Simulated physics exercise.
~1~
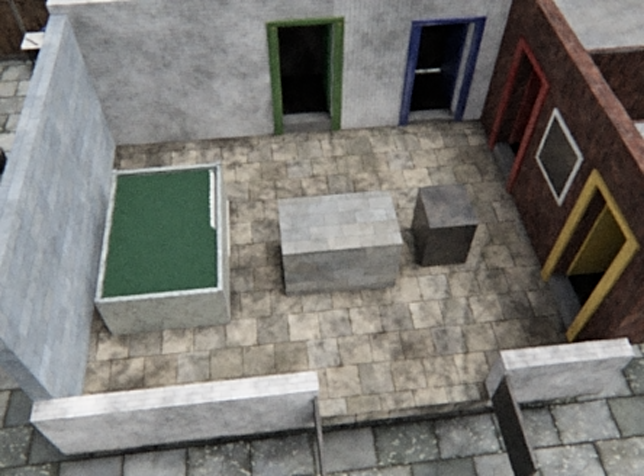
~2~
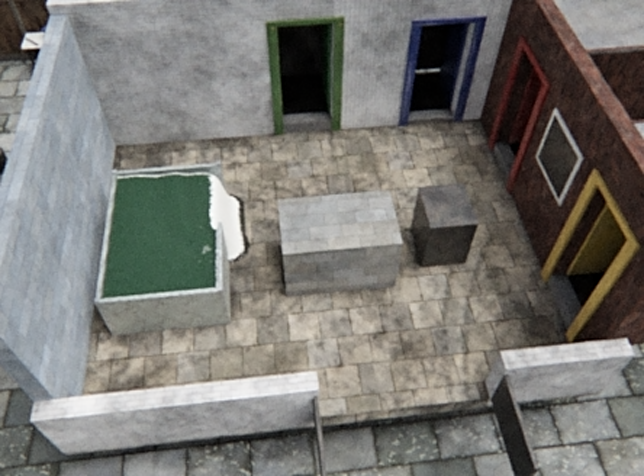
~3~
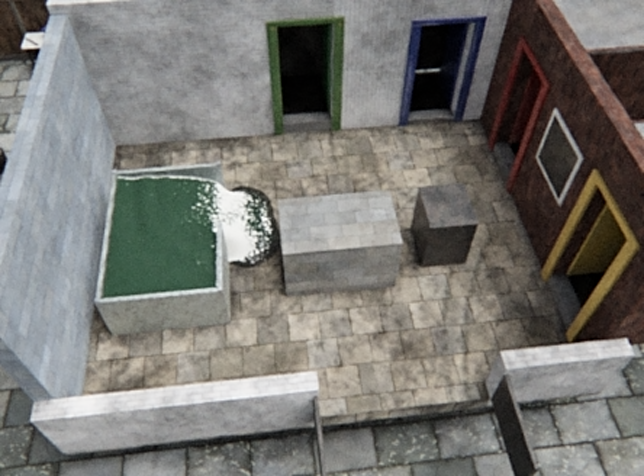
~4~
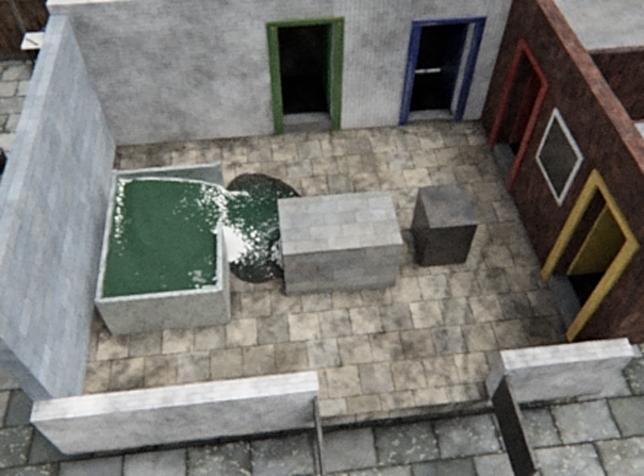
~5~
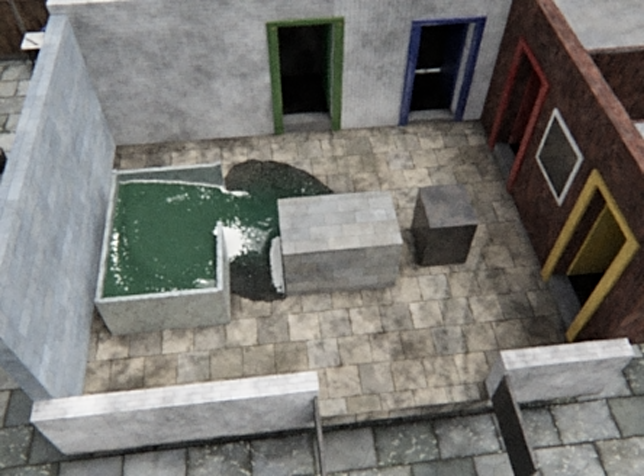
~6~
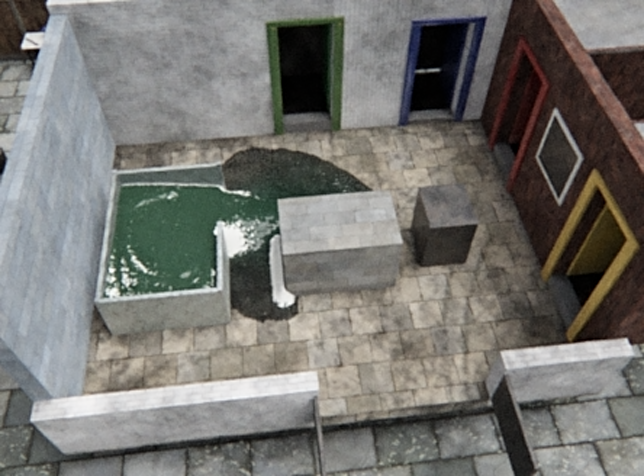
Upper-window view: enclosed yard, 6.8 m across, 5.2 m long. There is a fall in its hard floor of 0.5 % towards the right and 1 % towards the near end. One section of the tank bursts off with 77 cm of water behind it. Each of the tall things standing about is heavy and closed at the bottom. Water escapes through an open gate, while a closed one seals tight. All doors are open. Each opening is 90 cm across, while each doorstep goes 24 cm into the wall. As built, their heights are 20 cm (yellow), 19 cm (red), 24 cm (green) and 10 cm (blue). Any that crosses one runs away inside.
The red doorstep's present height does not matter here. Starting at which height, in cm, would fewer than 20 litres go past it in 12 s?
Starting at roughly 29 cm.
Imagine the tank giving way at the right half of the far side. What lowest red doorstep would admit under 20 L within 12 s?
In that case you'd want it roughly 15 cm high.
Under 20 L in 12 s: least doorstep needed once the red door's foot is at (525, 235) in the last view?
About 14.5 cm.
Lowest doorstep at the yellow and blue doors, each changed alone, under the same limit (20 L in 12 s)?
Some 10.5 cm for yellow, some 20 cm for blue.
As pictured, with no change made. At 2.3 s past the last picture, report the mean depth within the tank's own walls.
About 29 centimetres.
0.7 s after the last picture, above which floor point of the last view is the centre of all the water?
At about (228, 241).
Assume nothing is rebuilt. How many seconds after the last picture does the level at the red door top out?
About 2.0 seconds.
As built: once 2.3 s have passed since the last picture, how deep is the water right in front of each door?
Depth (cm): Yellow 3 / red 33 / green 12 / blue 18.
Then, 0.7 s after the last picture water covers 45 % of the floor, deepest (36 cm) near (239, 218); 2 cm at the red door, 0 litres in over its 19 cm doorstep.
Then, 2.3 s after the last picture water covers 65 % of the floor, deepest (35 cm) near (474, 145); 33 cm at the red door, 61 litres in over its 19 cm doorstep.
Then, 11.3 s after the last picture water covers 95 % of the floor, deepest (12 cm) near (562, 372); 7 cm at the red door, 107 litres in over its 19 cm doorstep.
At the red door as built, the water peaked near 34 cm, 2.1 s after the last picture.
Run again over the same 12 s with other heights there, 42 litres in over 25 cm, 4 litres over 34 cm. The limit of 20 litres is kept from about 29 cm up.
